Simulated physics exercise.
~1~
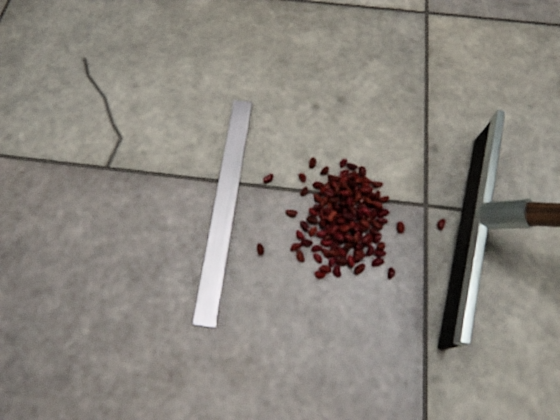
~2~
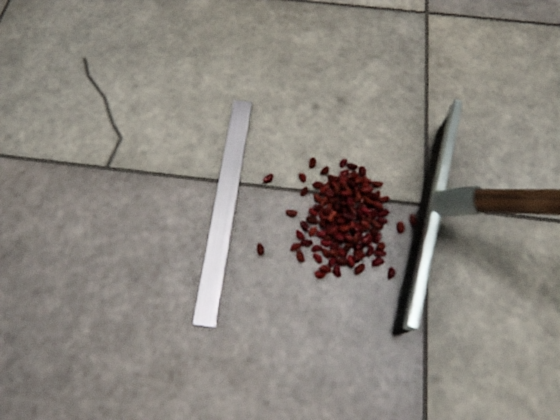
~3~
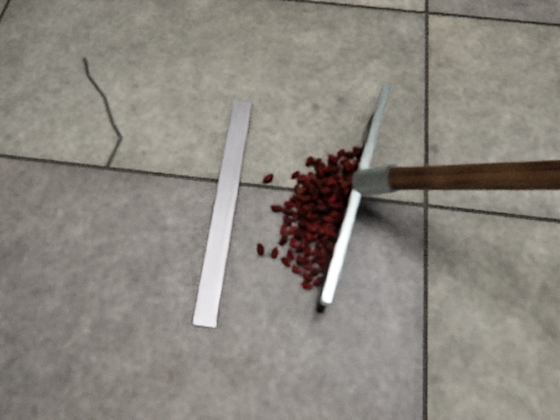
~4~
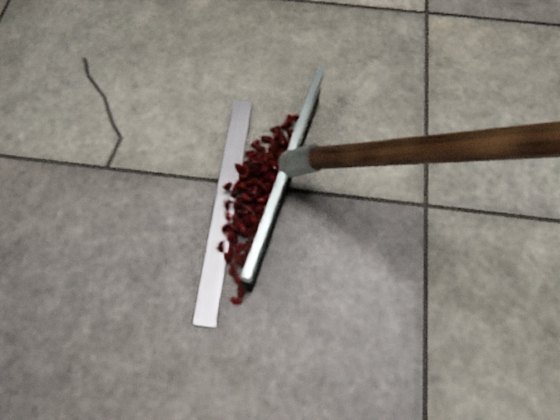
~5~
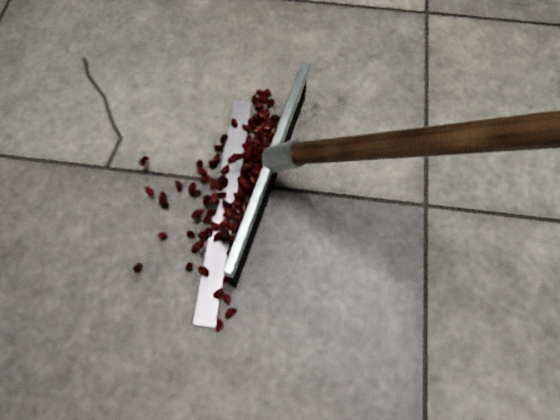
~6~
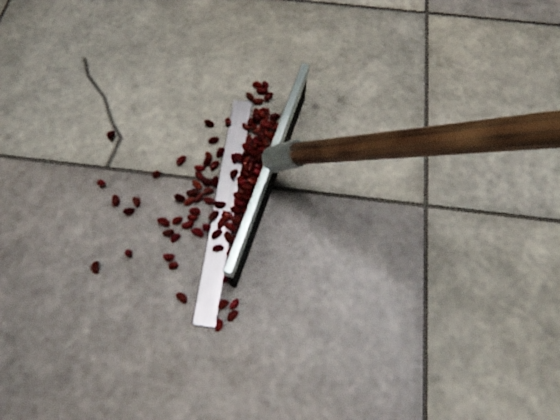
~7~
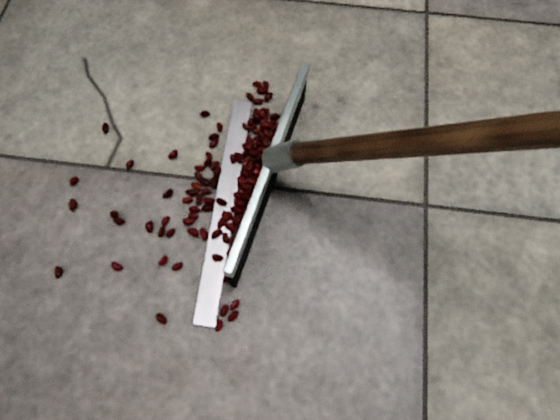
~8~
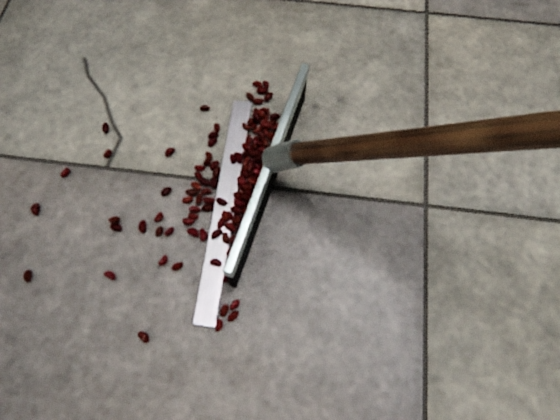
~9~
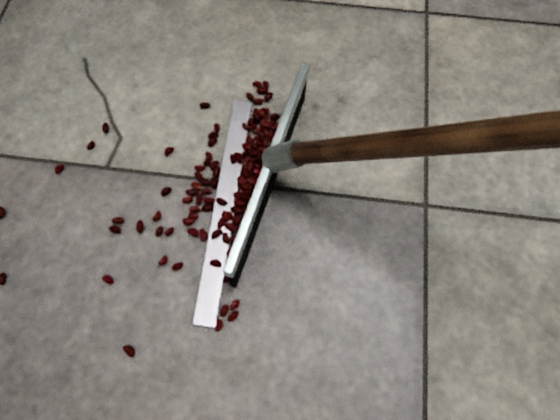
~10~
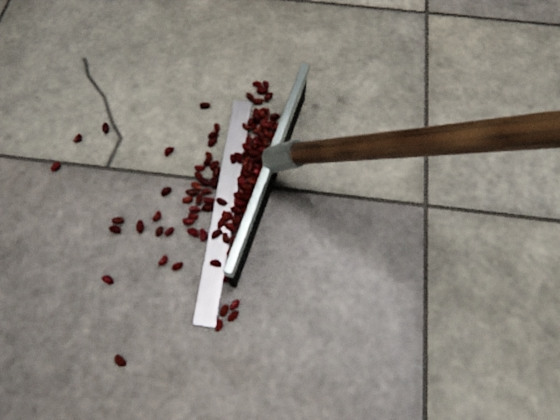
On a grey tiled floor, a squeegee pushes red beans left against a flat metal strip and stops, many scattering beyond it.
